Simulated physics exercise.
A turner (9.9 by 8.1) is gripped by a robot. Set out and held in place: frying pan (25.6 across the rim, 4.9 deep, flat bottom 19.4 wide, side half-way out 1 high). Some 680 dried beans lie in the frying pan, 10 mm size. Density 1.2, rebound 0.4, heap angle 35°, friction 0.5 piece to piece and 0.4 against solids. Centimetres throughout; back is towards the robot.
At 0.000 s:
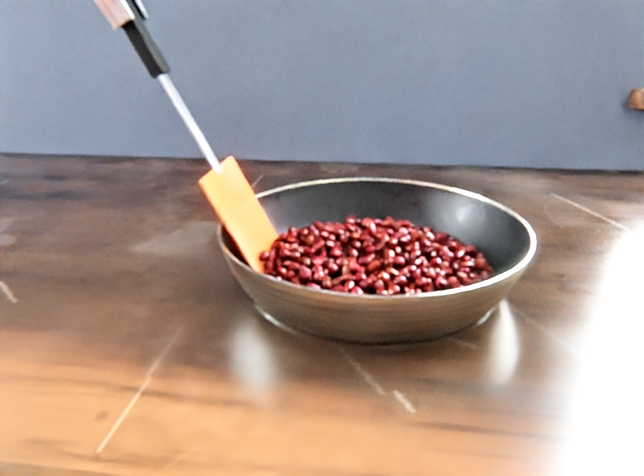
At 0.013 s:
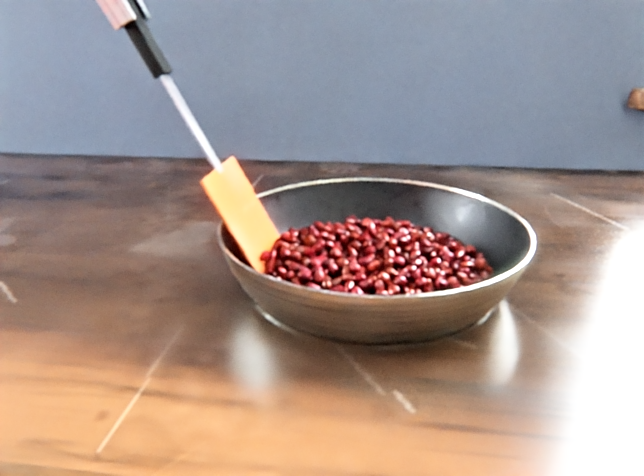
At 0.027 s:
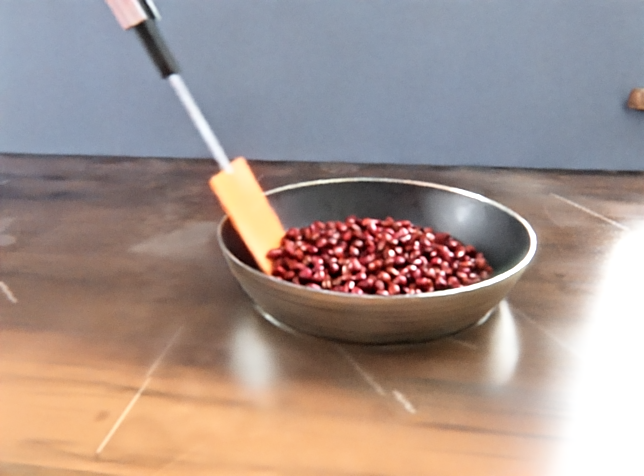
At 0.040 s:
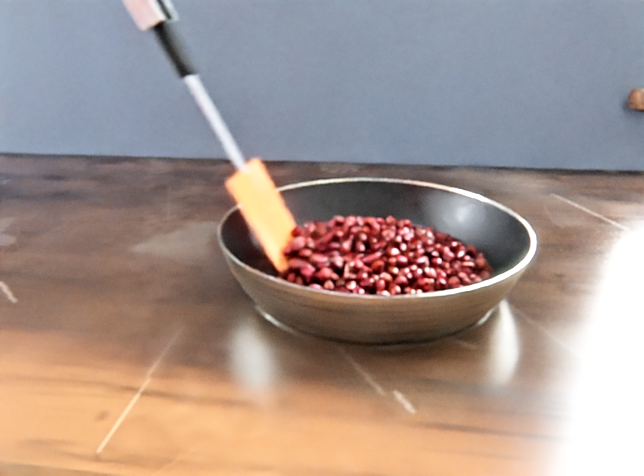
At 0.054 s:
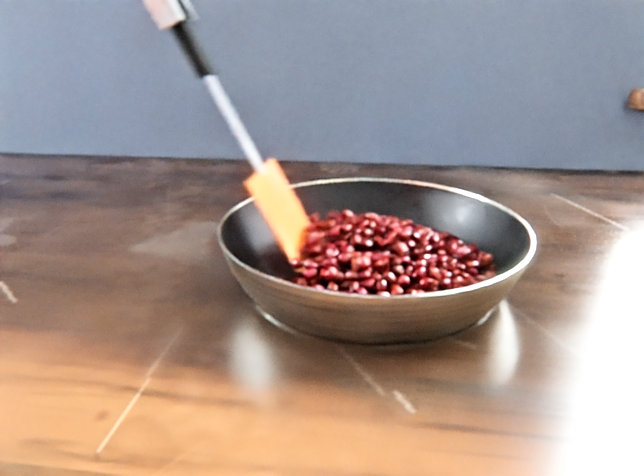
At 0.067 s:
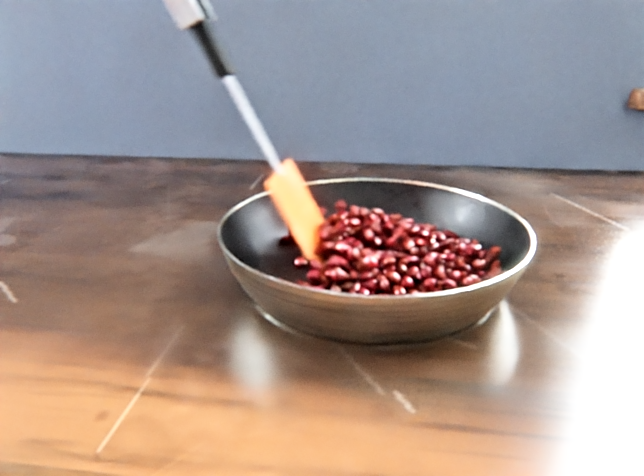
An orange turner slides rightward through a frying pan, pushing dark red beans together.
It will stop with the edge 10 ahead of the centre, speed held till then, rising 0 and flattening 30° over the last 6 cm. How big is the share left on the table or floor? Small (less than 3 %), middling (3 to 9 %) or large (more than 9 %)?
A large share, more than 9 %, ends on the table or floor.
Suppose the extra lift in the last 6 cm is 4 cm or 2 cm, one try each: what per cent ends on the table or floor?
Some 20 and 25 per cent.
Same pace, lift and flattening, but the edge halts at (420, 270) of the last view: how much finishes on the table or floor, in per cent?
Some 0 per cent.
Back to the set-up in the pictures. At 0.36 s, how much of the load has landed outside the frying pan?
About 10 per cent.
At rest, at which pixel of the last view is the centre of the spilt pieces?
Around (563, 284).
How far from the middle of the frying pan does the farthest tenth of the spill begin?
Roughly 25 cm.
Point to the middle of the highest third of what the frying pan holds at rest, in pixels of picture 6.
At about (481, 244).
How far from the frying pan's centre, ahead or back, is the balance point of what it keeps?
Roughly 4.5 cm ahead.
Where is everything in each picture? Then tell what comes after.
Turner top edge at (216, 167), sloping 63°; upper third of the load around (367, 252), from x 260 to 490, top at y 220; 676 in the frying pan, in the first frame.
Turner top edge at (218, 168), sloping 63°; upper third of the load around (367, 252), from x 260 to 490, top at y 220, in the second frame.
Turner top edge at (227, 168), sloping 63°; upper third of the load around (362, 251), from x 260 to 490, top at y 220, in the third frame.
Turner top edge at (243, 169), sloping 63°; upper third of the load around (361, 248), from x 260 to 490, top at y 220, in the fourth frame.
Turner top edge at (261, 170), sloping 63°; upper third of the load around (369, 246), from x 260 to 495, top at y 215, in the fifth frame.
Turner top edge at (279, 170), sloping 63°; upper third of the load around (376, 243), from x 260 to 505, top at y 205; 676 in the frying pan, in the sixth frame.
After 0.11 s, sloping 63°, highest piece 6 above the table; 676 in the frying pan.
After 0.14 s, sloping 55°, highest piece 7 above the table; 676 in the frying pan.
After 0.36 s, sloping 33°, highest piece 8 above the table; 581 in the frying pan, 58 on the table or floor, 37 on the blade or in flight.
After 1.41 s, sloping 33°, highest piece 6 above the table; 577 in the frying pan, 99 on the table or floor.
At rest, 577 in the frying pan, 99 on the table or floor. That is 15 % on the table or floor.
